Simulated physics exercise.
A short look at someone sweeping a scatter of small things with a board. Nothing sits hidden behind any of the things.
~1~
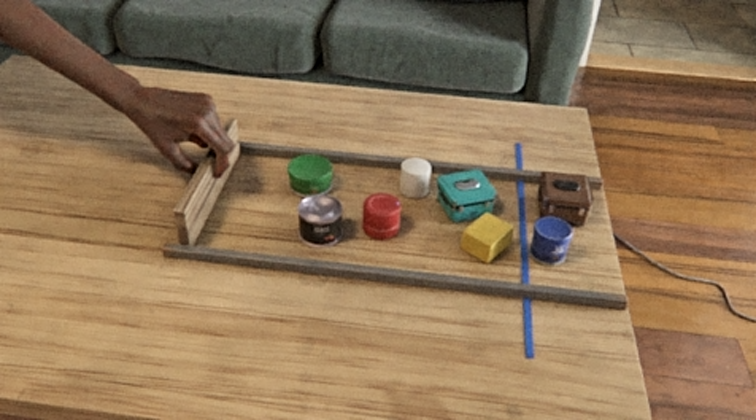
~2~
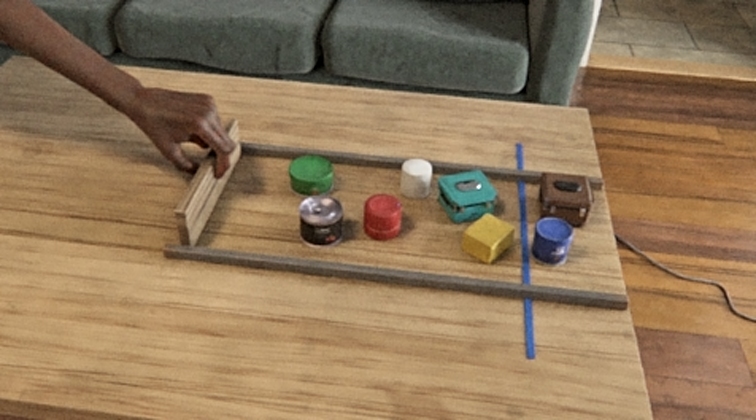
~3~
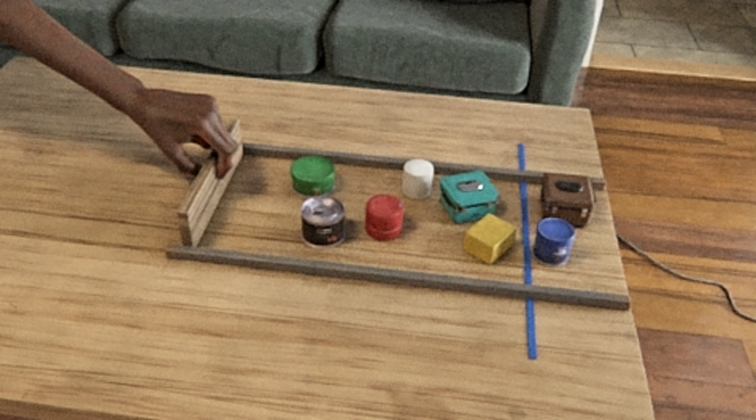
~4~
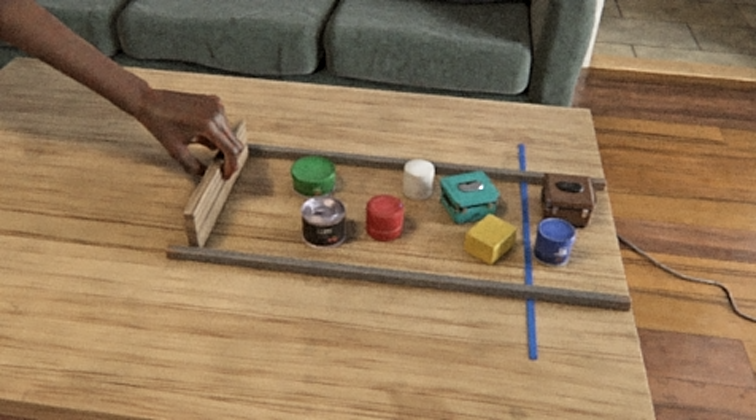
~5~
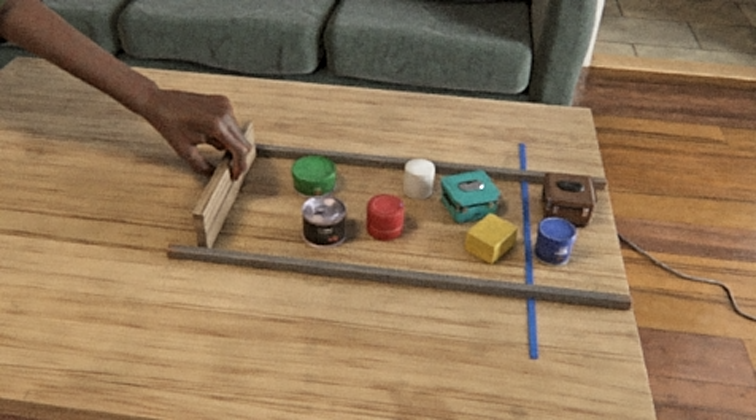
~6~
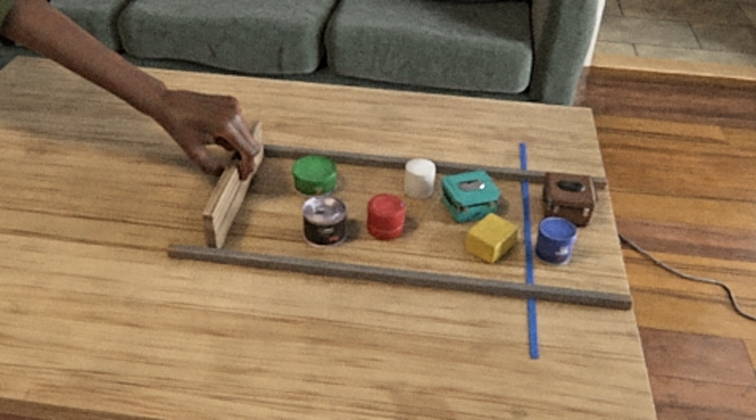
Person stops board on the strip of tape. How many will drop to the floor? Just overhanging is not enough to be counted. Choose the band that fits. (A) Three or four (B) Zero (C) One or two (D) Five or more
One or two (C).
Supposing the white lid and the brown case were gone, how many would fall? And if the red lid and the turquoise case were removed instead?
Tally per try: 0 / 0.
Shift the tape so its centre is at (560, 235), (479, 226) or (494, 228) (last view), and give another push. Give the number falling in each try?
The counts: 3, 0 and 0.
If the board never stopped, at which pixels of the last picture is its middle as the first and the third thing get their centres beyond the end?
(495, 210) and (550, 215).
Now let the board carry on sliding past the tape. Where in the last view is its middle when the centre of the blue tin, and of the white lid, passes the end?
The middle is at (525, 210) when it's the blue tin, and at (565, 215) when it's the white lid.
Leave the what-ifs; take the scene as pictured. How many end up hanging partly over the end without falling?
Count: 1.
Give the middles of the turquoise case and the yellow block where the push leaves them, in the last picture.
You'll see the turquoise case at (595, 216), with the yellow block at (588, 249).
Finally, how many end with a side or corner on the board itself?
The number is 3.
Early on, none off yet; brown case at rest near (568, 199); blue tin at rest near (555, 242); yellow block at rest near (492, 238).
A while later, none off yet; brown case travelled about its own width near (607, 207); blue tin travelled about its own width near (584, 242); yellow block travelled about its own width near (544, 243).
Finally, the number that fall off is one or two; lost, blue tin and brown case.
